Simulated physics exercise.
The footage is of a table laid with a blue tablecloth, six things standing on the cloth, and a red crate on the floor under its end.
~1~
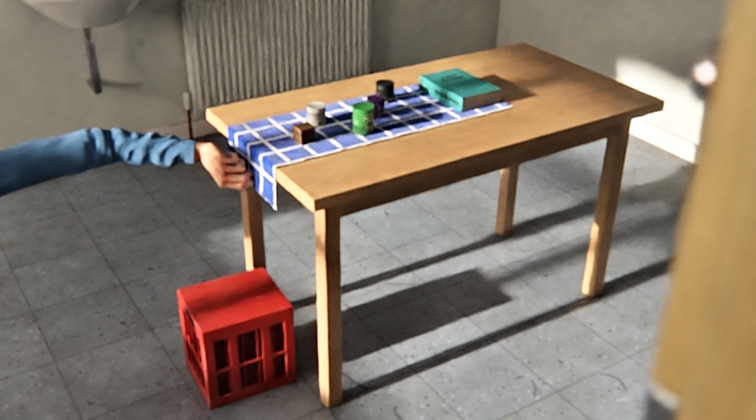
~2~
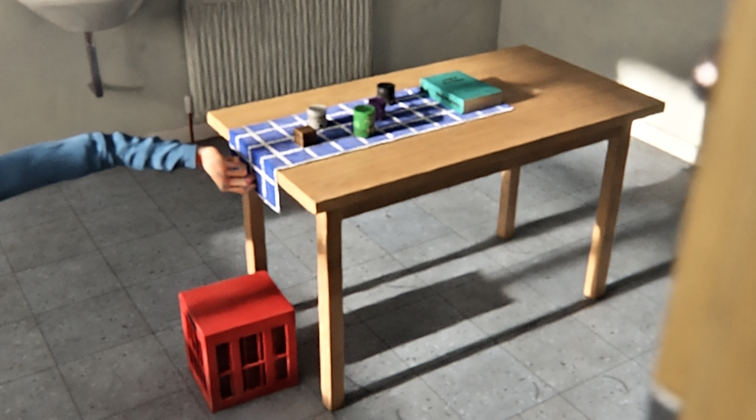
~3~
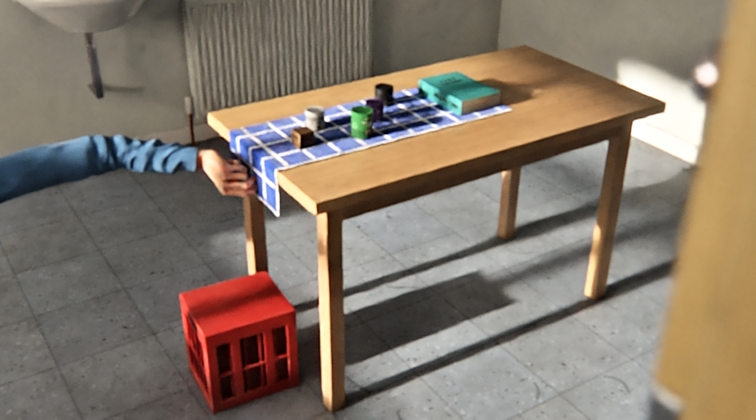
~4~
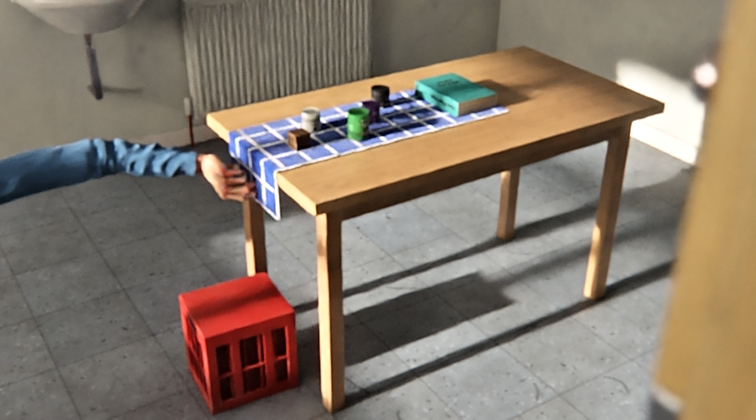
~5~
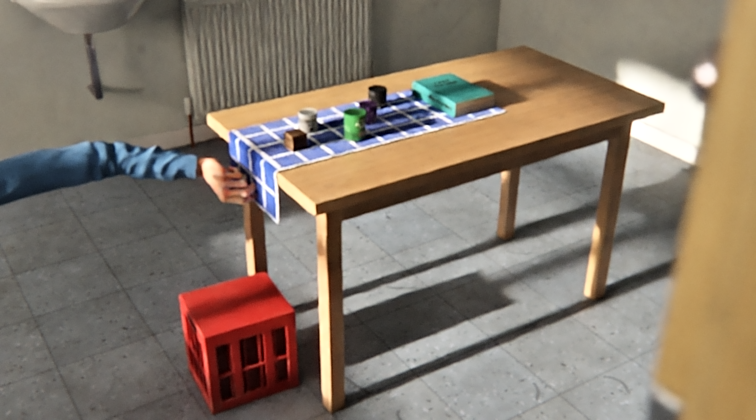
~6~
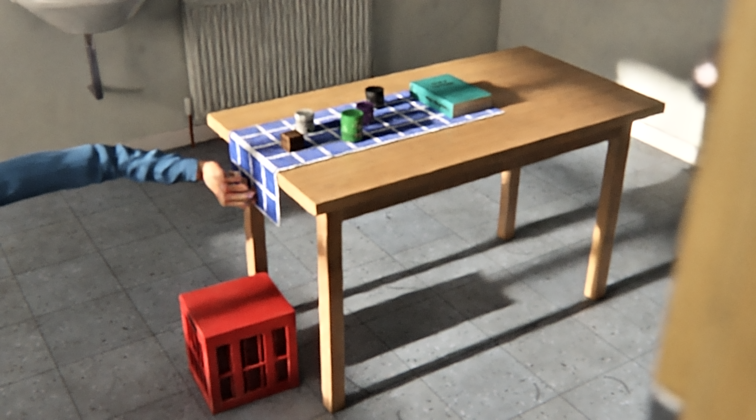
A hand slowly pulls the blue checked cloth leftward, and the things on it shift slightly along.
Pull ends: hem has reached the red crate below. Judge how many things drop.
My judgement: Three.
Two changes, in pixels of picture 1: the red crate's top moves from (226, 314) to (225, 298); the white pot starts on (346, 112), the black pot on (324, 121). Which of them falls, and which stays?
White pot: Safe; black pot: Lost.
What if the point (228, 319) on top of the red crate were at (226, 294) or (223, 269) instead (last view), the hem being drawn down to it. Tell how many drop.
Counts: 2 / 1.
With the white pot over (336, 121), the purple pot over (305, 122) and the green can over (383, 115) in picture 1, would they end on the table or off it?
As for the white pot, it goes off; the purple pot goes off; the green can stays aboard.
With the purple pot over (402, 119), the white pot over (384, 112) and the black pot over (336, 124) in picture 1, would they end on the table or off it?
So the purple pot stays aboard, the white pot stays aboard, and the black pot leaves the top.
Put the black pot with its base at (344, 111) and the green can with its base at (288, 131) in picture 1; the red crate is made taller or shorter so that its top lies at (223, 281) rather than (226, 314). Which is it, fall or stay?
The black pot ends up on top while the green can ends up off.
Soon after, hem near (256, 237); brown cube gone.
After that, hem near (257, 269); brown cube and white pot gone.
And then, hem on the crate; brown cube, white pot and green can gone.
In the end, hem on the crate; brown cube, white pot and green can gone. Over the edge go three.
